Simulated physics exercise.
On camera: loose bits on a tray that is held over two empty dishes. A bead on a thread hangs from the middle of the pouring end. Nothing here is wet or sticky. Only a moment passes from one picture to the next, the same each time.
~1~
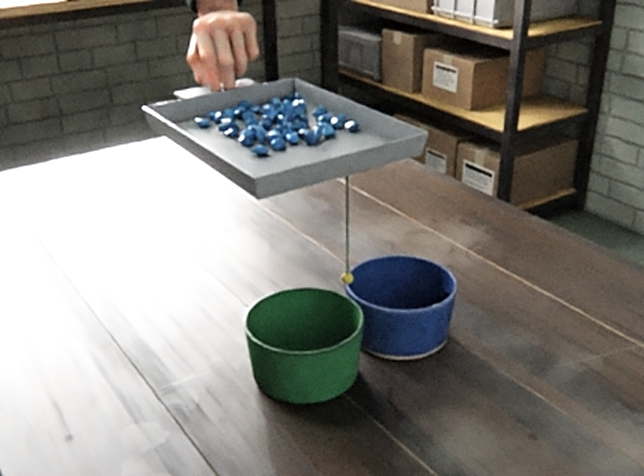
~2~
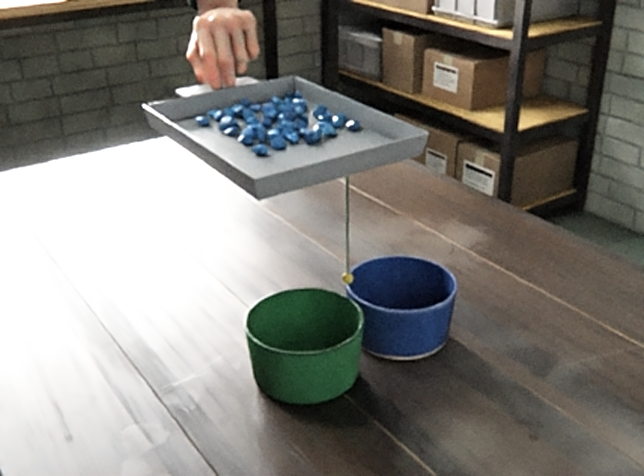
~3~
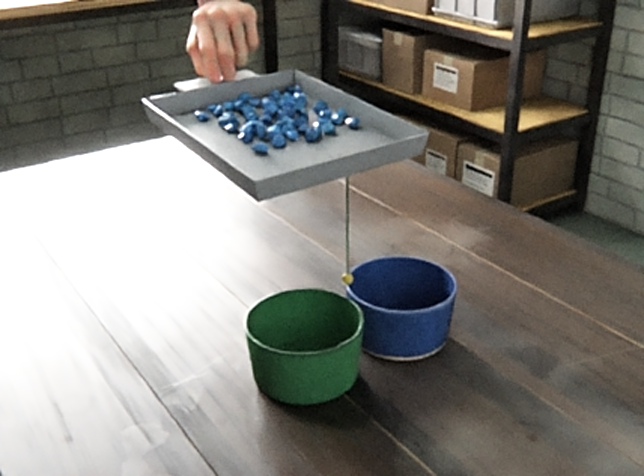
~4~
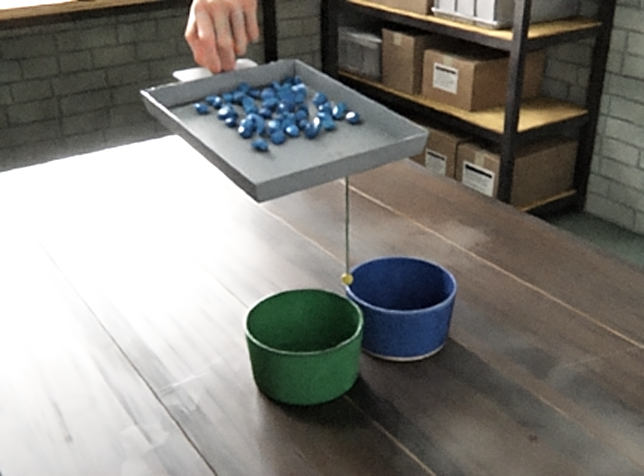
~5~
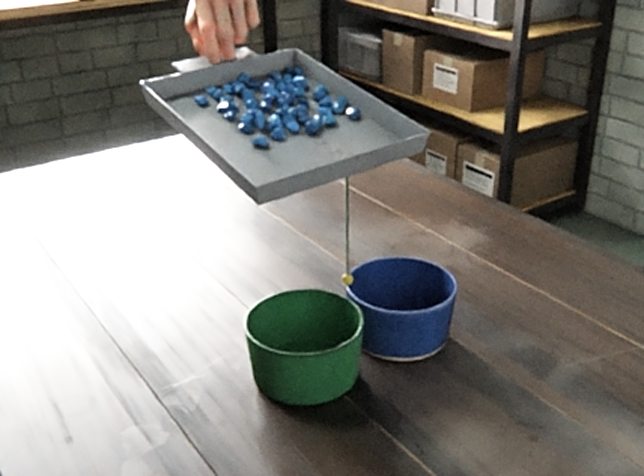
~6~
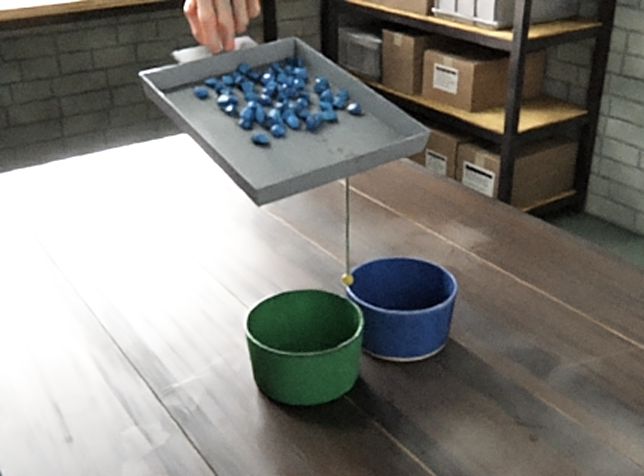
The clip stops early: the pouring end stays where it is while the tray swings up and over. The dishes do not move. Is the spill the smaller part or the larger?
The two hold more than half of the load.
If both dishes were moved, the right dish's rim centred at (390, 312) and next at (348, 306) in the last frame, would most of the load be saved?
One: The larger part. Two: Most of it.
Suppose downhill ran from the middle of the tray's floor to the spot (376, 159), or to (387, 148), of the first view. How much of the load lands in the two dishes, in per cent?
The first gives 90 %, the second 70 %.
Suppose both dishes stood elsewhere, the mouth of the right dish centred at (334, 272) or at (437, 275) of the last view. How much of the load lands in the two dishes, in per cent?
Roughly 10 per cent, and 50 per cent.
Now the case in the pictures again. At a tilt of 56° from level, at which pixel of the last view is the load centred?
Around (309, 164).
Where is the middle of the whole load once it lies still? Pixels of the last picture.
Around (317, 372).
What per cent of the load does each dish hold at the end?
Left dish near 80 in a hundred; right dish near 0.
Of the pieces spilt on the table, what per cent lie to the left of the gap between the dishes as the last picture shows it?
Close to 30 per cent.
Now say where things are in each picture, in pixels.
The first frame shows corners of the pouring end at (257, 175) and (422, 132), level; middle of the load at (282, 123), aquarium stones; left dish at (338, 369); right dish at (436, 327); bead on its thread at (347, 278).
The second frame shows corners of the pouring end at (257, 176) and (423, 132), level; middle of the load at (283, 122).
The third frame shows corners of the pouring end at (257, 178) and (423, 132), tipped barely, lowest at the left corner; middle of the load at (283, 118).
The fourth frame shows corners of the pouring end at (257, 180) and (423, 132), tipped a little, lowest at the left corner; middle of the load at (282, 111).
The fifth frame shows corners of the pouring end at (258, 183) and (424, 131), tipped a little, lowest at the left corner; middle of the load at (282, 105).
The sixth frame shows corners of the pouring end at (258, 185) and (425, 130), tipped a little, lowest at the left corner; middle of the load at (283, 98); left dish at (338, 371); right dish at (436, 329).
Soon, tray tipped steeply; nearly all on the tray; a stray few in the air.
A while on, tray tipped right over; most on the tray; a small part in the left dish; a stray few outside both; a small part in the air.
Towards the end, tray tipped past a quarter turn; most in the left dish; about a quarter outside both.
Finally, tray tipped past a quarter turn; most in the left dish; none in the right dish; about a quarter outside both.
